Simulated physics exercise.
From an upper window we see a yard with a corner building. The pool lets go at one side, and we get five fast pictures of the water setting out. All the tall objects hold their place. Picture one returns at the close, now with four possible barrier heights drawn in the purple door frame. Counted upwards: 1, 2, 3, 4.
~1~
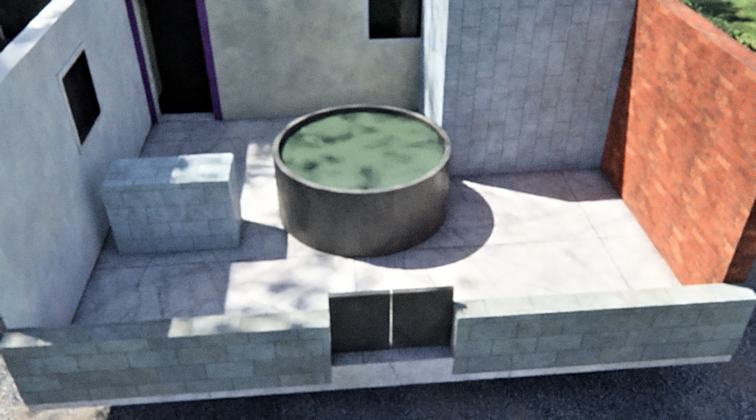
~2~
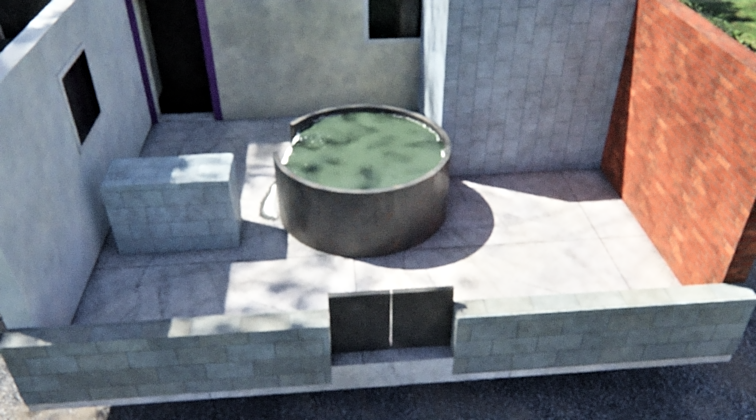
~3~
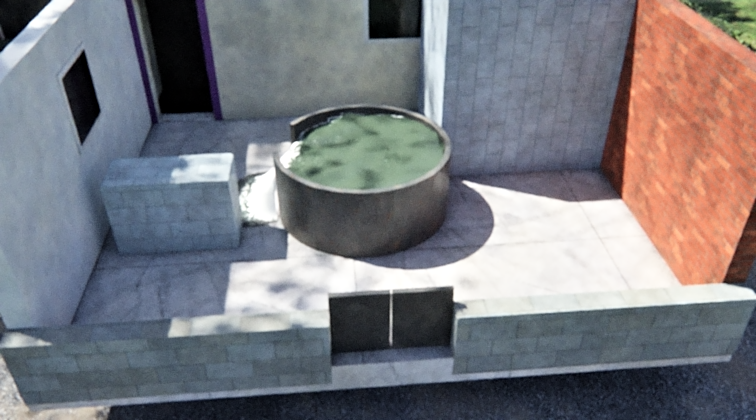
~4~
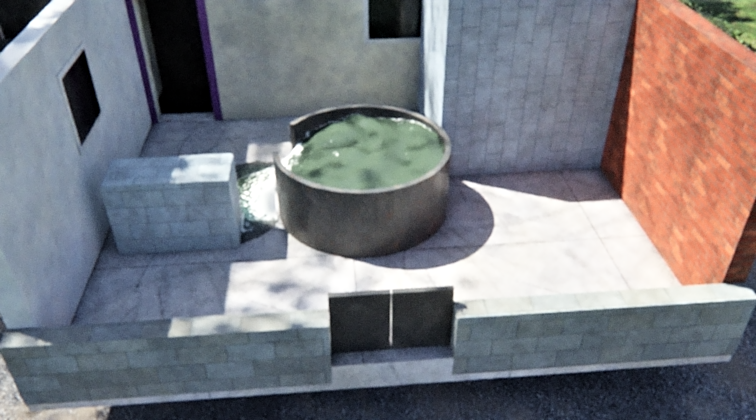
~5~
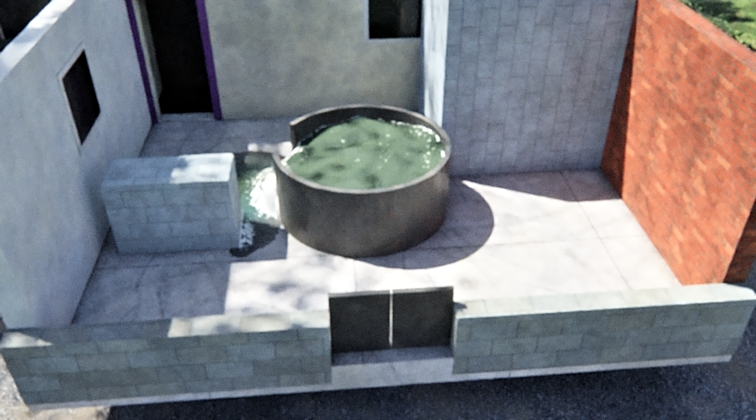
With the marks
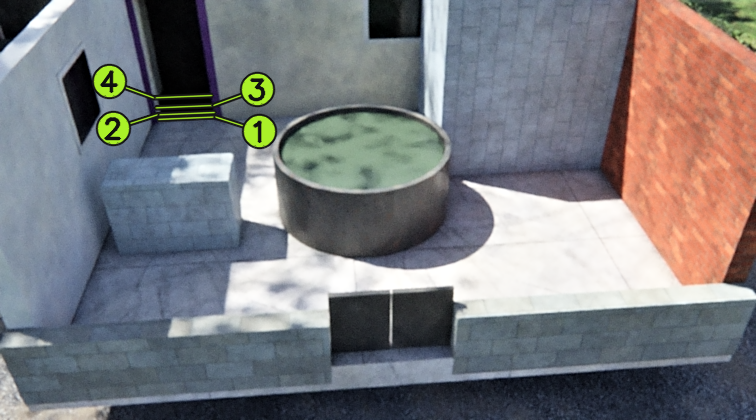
At first, green water lies still in a round, dark-walled pool in a walled yard, with a pale block to its left and a shut gate in front. Then a gap shows in the pool's left rim, and foaming water pours out, spreading over the paving beside the block as the surface ripples.
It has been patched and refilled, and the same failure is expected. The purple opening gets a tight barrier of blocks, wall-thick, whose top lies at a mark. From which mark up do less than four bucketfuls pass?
I would pick height 4.
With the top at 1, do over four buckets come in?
Yes.
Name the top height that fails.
It is 3.
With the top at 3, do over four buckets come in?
Yes, that goes wrong.
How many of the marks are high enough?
One.
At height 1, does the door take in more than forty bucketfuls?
Yes.
In lime, 1 at (186, 118); 2 at (186, 113); 3 at (184, 106); 4 at (182, 96); from the bottom up 1, 2, 3, 4.
Choosing 1, dozens of bucketfuls pour in.
Choosing 2, dozens of bucketfuls pour in.
Choosing 3, about 13 bucketfuls get in.
Choosing 4, a bucket or two gets in.
